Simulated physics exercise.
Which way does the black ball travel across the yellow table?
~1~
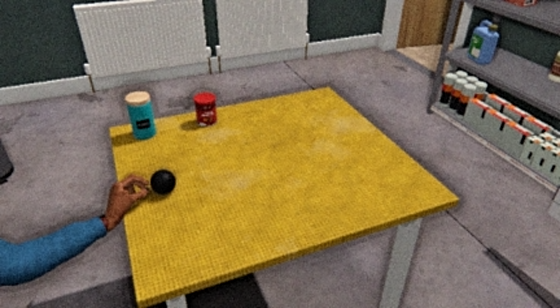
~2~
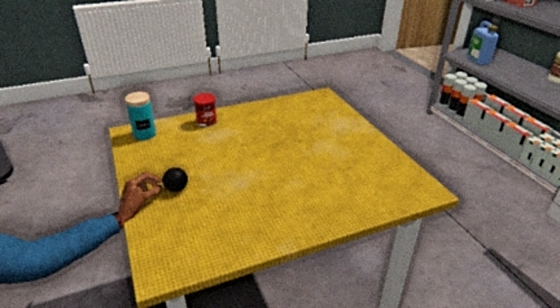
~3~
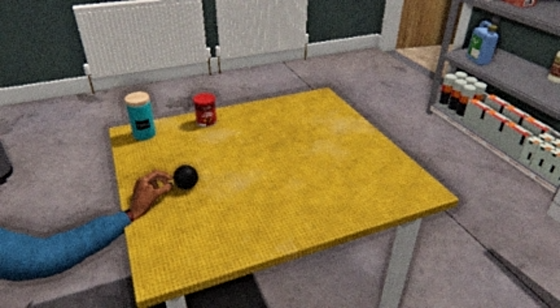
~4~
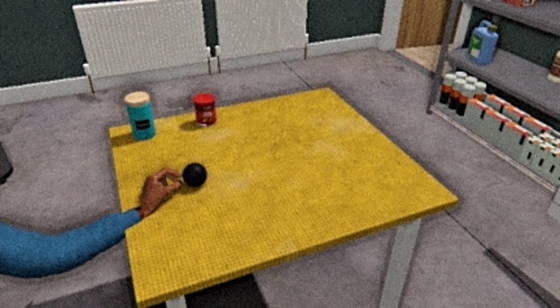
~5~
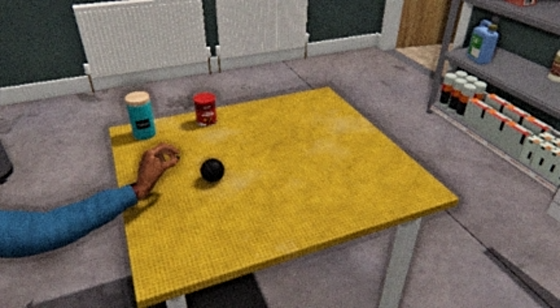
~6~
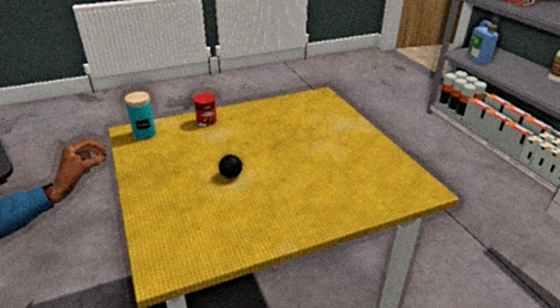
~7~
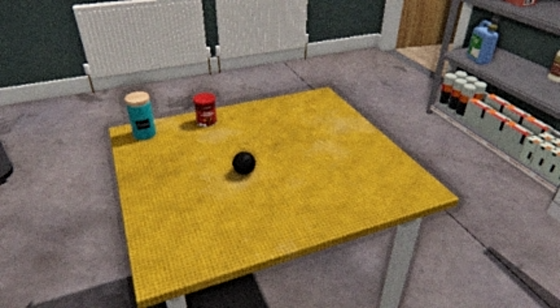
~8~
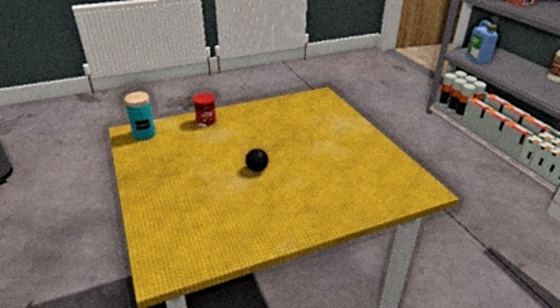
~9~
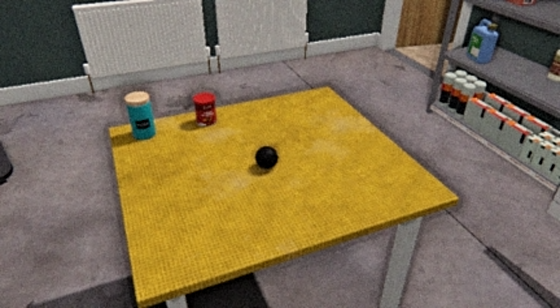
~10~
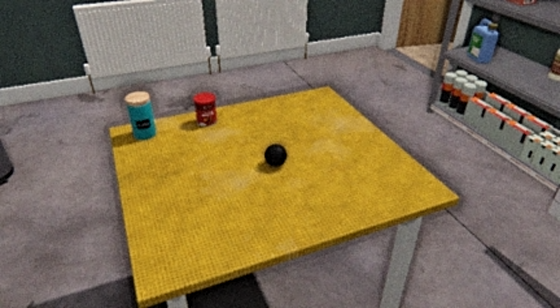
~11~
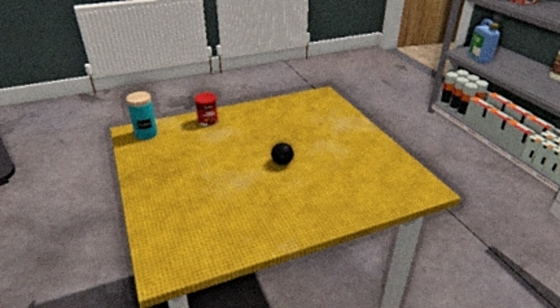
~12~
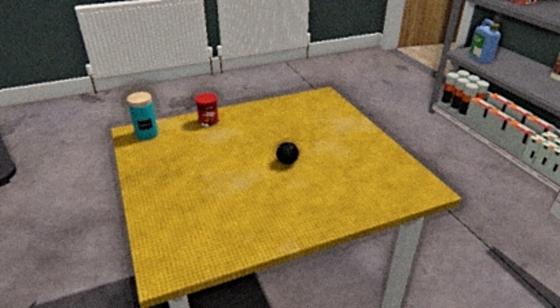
The black ball travels to the right, first pushed by the hand and then moving on alone.
